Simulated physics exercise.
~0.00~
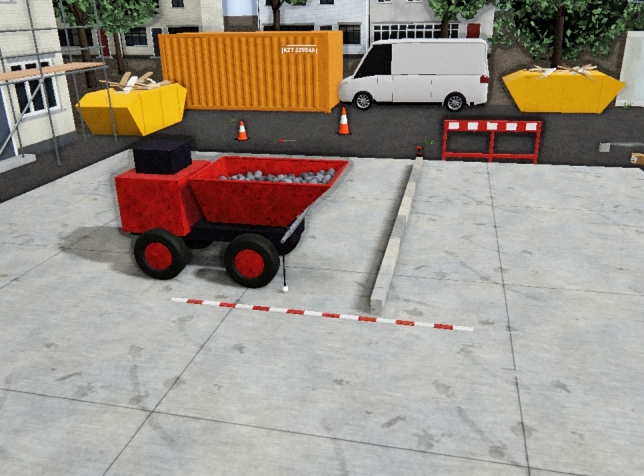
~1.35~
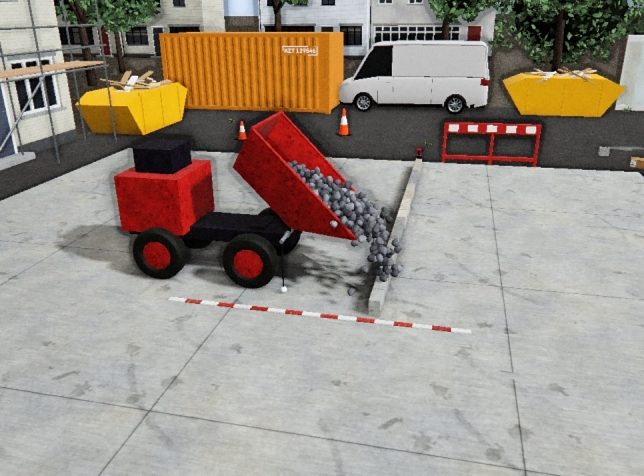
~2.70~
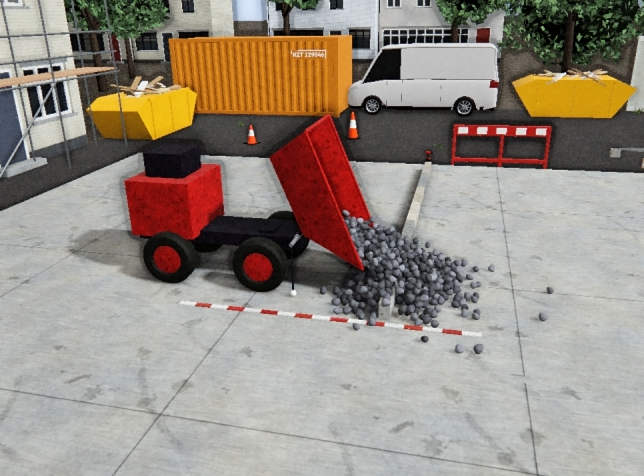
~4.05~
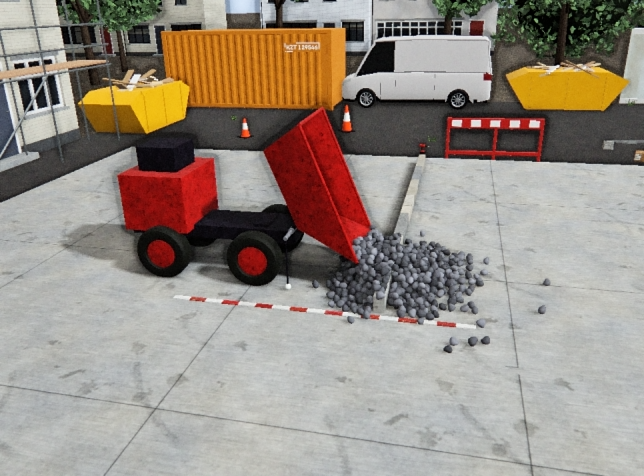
A red dumper tipped its loaded body up in two stages, sending grey stones sliding out to the right onto the concrete, where they spilled over the kerb and settled in a heap on both sides, with a few strays beyond.
